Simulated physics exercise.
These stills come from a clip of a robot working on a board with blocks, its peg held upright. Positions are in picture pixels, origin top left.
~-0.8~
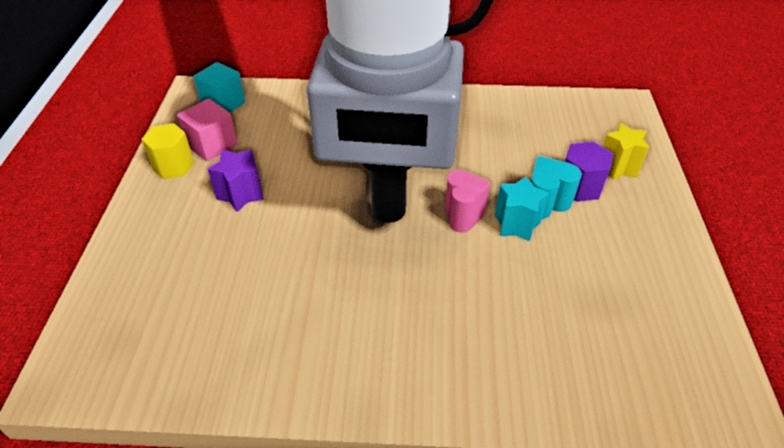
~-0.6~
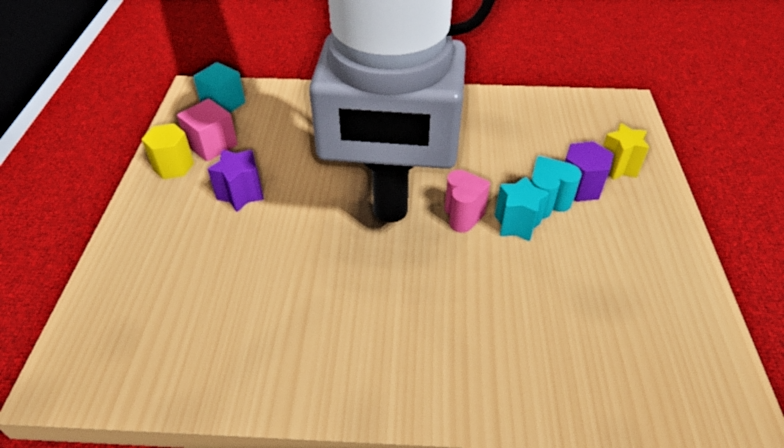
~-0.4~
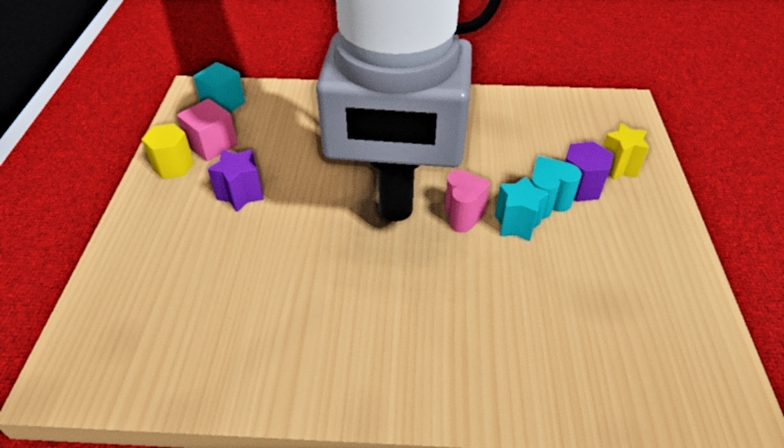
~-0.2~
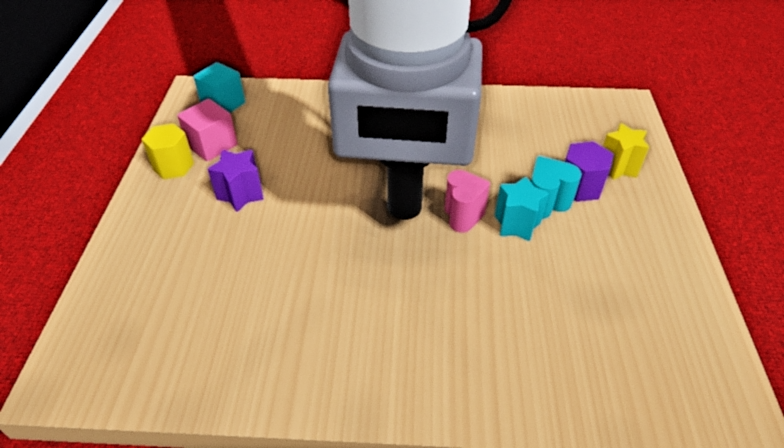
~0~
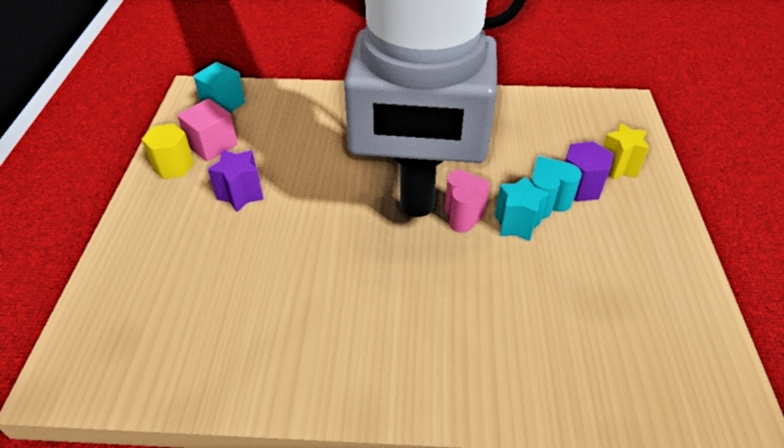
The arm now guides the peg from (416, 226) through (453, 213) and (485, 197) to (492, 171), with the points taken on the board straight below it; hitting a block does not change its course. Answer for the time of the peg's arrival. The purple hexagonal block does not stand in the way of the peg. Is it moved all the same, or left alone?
By the end it is where it was.
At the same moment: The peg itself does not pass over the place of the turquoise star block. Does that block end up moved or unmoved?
It is carried off its spot.
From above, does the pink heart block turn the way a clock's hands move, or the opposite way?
It turns clockwise.
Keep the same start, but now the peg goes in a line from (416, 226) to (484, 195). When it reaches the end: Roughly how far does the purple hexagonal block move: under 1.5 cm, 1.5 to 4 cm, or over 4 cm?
I'd go with under 1.5 cm for this block.
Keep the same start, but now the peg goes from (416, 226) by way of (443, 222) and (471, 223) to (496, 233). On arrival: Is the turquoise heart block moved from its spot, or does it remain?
Moved.
What follows on the original path. One third of the way, peg (456, 193); pink heart block (488, 179); turquoise star block (528, 195).
Two thirds of the way, peg (488, 177); pink heart block (520, 173), turned 30° clockwise; turquoise star block (536, 200); turquoise heart block (563, 175), turned 15° anticlockwise.
At the end, peg (495, 151); pink heart block (522, 172), turned 45° clockwise; turquoise star block (536, 200); turquoise heart block (563, 176), turned 20° anticlockwise; purple hexagonal block unmoved.
